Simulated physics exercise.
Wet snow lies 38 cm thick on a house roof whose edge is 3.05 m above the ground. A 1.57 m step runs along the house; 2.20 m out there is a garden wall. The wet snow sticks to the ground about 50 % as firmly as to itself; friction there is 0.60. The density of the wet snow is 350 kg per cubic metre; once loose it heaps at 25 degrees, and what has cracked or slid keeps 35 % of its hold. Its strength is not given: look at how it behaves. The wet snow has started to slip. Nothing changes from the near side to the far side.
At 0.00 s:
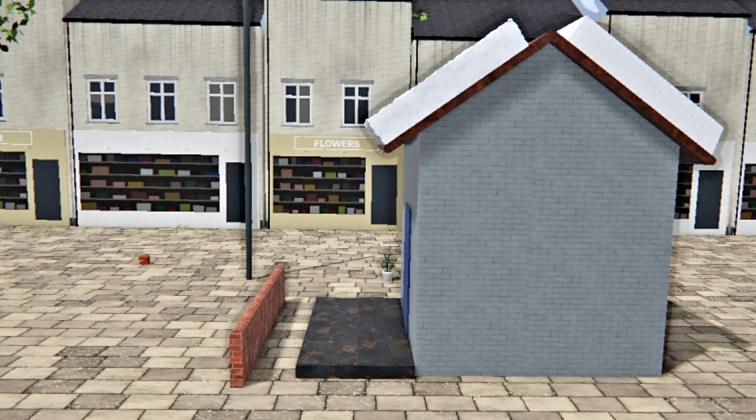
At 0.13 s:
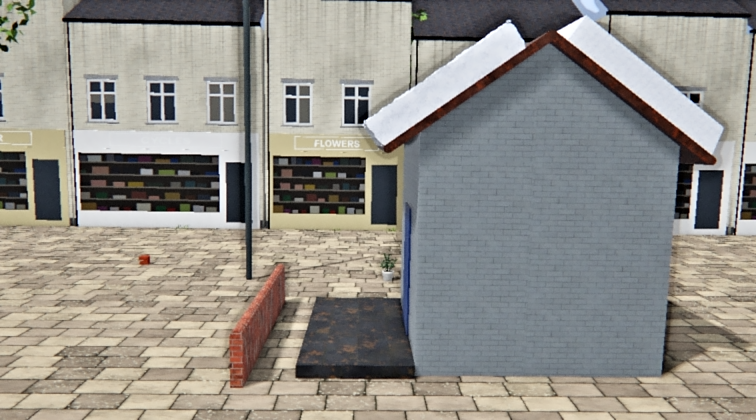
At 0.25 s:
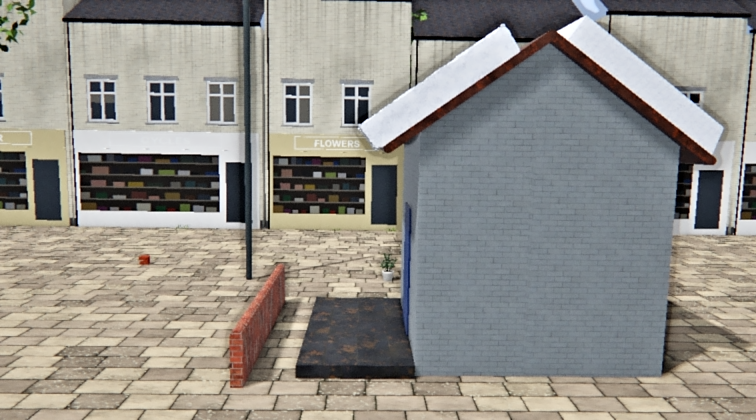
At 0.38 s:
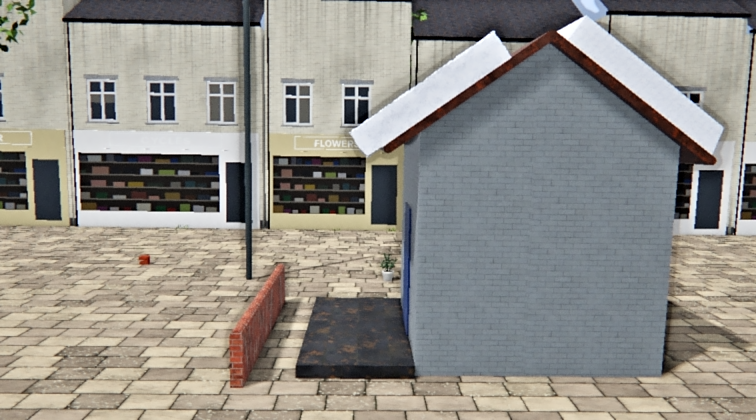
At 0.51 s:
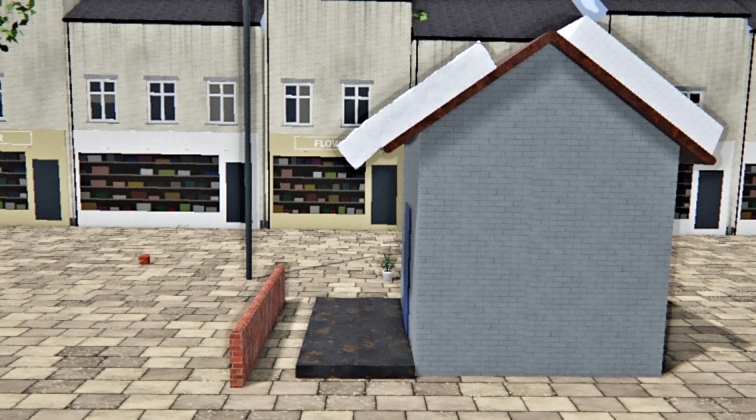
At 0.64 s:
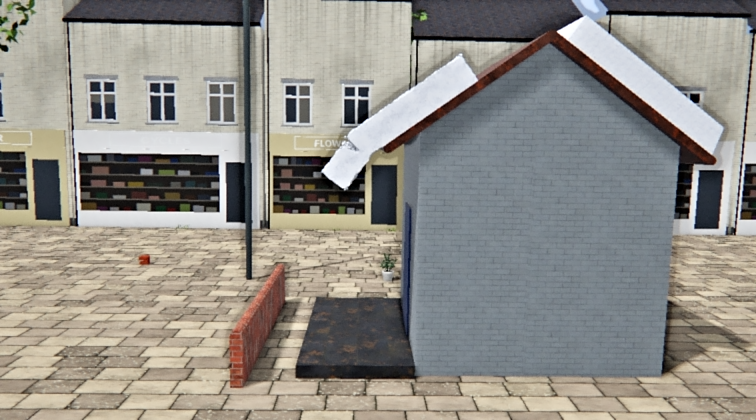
Snow slides down the left side of a grey house's roof and cracks past the eaves.
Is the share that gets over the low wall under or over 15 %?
Expect over 15 %.
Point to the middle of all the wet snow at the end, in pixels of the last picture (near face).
Near (254, 357).
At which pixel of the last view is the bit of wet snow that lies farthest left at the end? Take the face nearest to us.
Around (82, 376).
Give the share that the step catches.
Near 20 %.
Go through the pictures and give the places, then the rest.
In the first frame, leading edge of the wet snow at (370, 124), 5 % of it past the eaves, in one piece.
In the second frame, leading edge of the wet snow at (368, 125), its middle shifted 2.8 cm, 6 % of it past the eaves, in one piece.
In the third frame, leading edge of the wet snow at (362, 129), its middle shifted 11 cm, 10 % of it past the eaves, in one piece.
In the fourth frame, leading edge of the wet snow at (353, 137), its middle shifted 26 cm, 17 % of it past the eaves, in one piece.
In the fifth frame, leading edge of the wet snow at (339, 150), its middle shifted 48 cm, 27 % of it past the eaves, in one piece.
In the sixth frame, leading edge of the wet snow at (324, 169), its middle shifted 76 cm, 39 % of it past the eaves, cracking.
After 1.07 s, 38 % is still on the roof and 0 % is past the low wall.
After 1.58 s, none is still on the roof and 21 % is past the low wall.
After 2.09 s, none is still on the roof and 22 % is past the low wall.
After 2.60 s, none is still on the roof and 22 % is past the low wall.
After 2.70 s, at the end, none is still on the roof and 22 % is past the low wall.
